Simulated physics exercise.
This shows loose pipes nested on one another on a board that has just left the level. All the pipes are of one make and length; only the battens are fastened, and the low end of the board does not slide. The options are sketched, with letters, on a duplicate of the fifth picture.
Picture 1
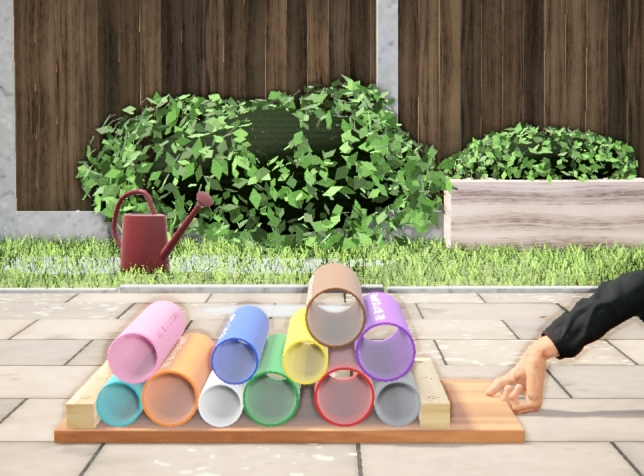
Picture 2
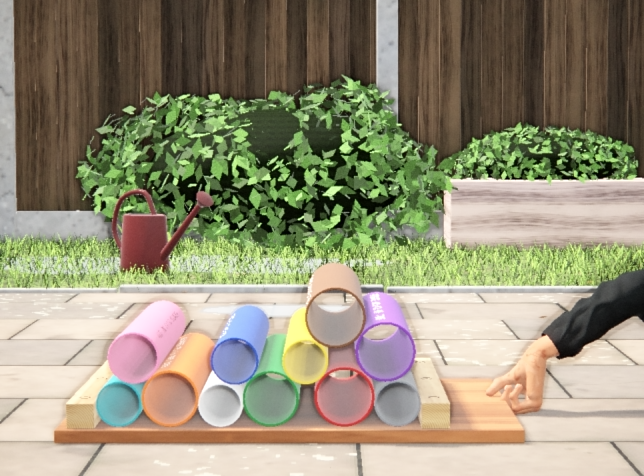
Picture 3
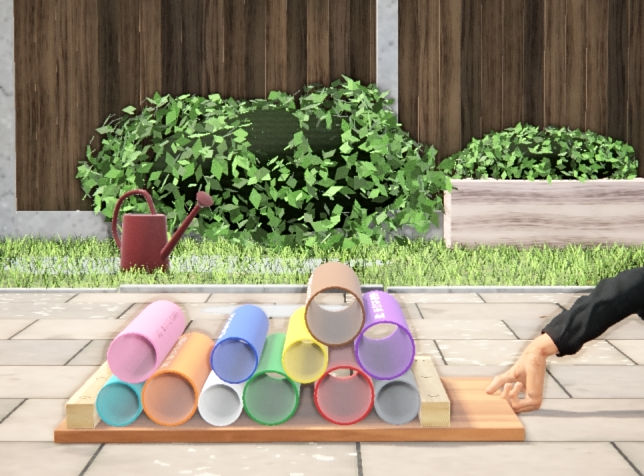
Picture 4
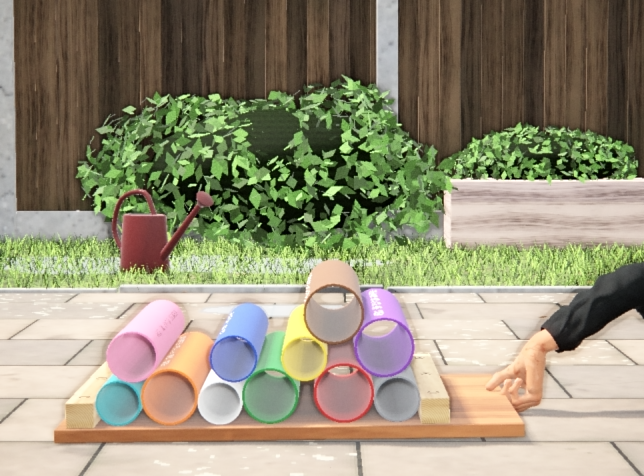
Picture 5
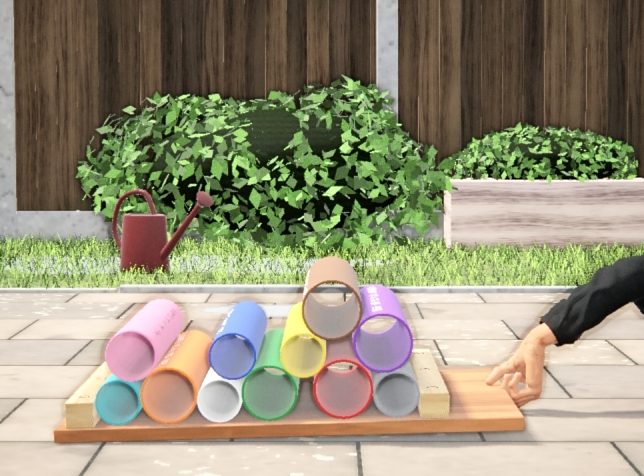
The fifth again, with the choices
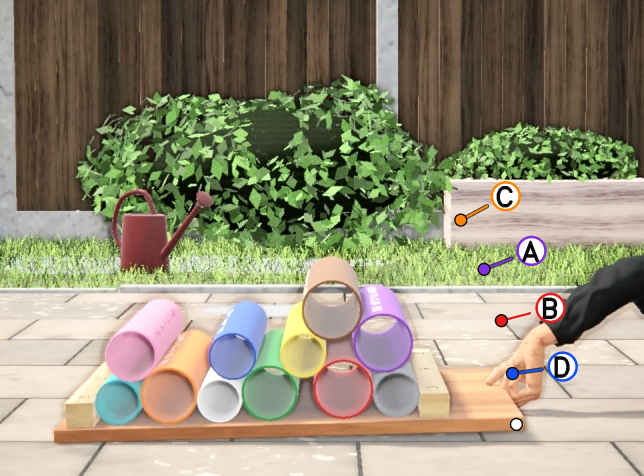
The clip opens on colourful loose pipes stacked between wooden battens on a board, with a brown pipe on top and a hand at the board's right end. The hand then raises that end very slightly, and the pipes shift barely leftward with the board, keeping their stacked arrangement.
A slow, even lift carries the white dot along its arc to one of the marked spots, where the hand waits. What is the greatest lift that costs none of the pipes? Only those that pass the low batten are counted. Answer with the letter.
B is the limit.
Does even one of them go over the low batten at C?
Yes, at C.
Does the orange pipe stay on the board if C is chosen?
The orange pipe: Yes.
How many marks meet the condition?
Two of them.
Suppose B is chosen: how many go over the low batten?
The count is none.
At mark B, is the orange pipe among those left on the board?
Yes.
On the marked copy, A at (484, 269); B at (502, 321); C at (461, 220); D at (513, 373); the white dot at (516, 425).
Taking B. A third of the way, board at 12°.
Two thirds of the way, board at 15°.
When it is over, board at 15°, none over the low batten.
As for the rest, A four over the low batten (blue, pink, yellow, brown); C four over the low batten (blue, pink, yellow, brown); D none over the low batten.
